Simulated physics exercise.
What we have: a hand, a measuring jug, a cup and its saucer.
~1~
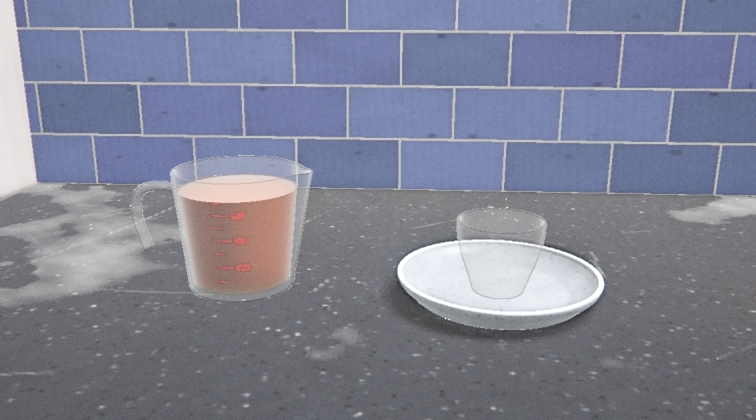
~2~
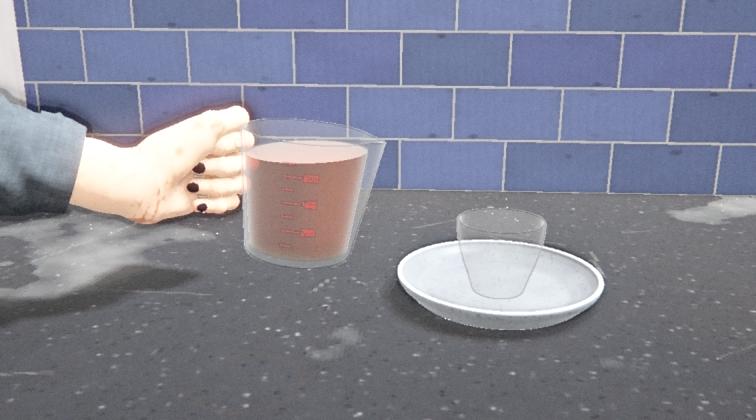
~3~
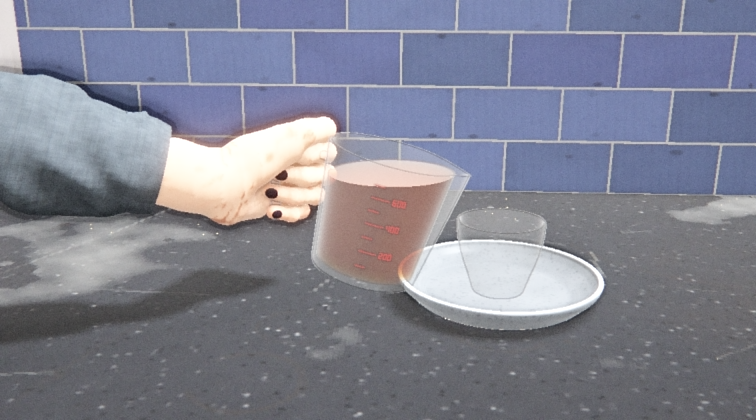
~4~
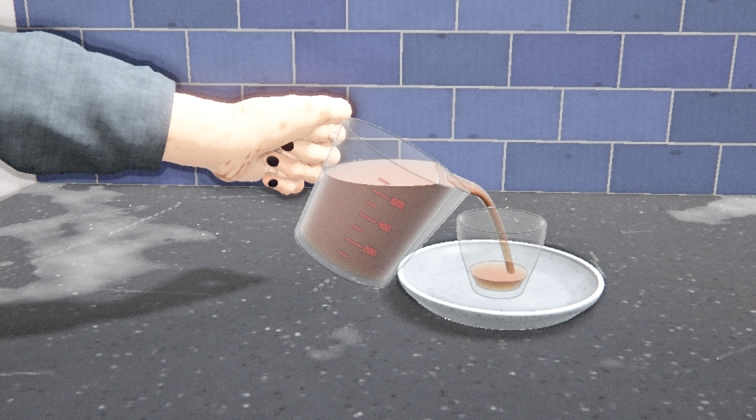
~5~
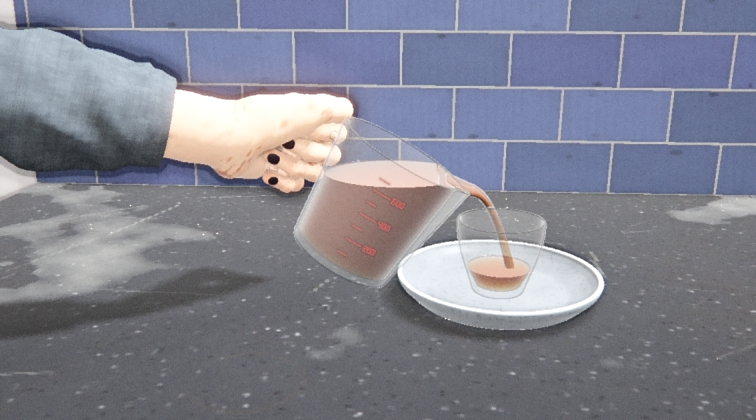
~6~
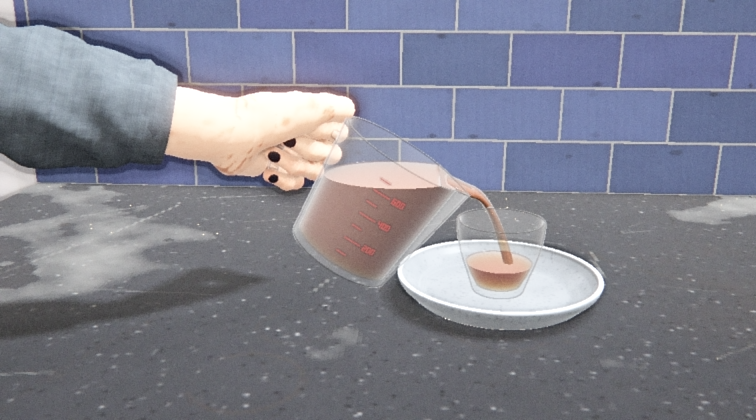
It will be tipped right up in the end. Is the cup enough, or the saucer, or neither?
The iced tea overflows cup and saucer.
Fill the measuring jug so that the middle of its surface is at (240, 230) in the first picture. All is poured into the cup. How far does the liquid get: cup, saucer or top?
Verdict: Reaches the saucer.
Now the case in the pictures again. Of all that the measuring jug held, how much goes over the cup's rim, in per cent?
Near 70 in a hundred.
Shortly, the cup is full to the brim; the saucer is wet, with room to spare.
Then, the cup is full to the brim; the saucer is full and running over.
At the finish, the cup is full to the brim; the saucer is full and running over.
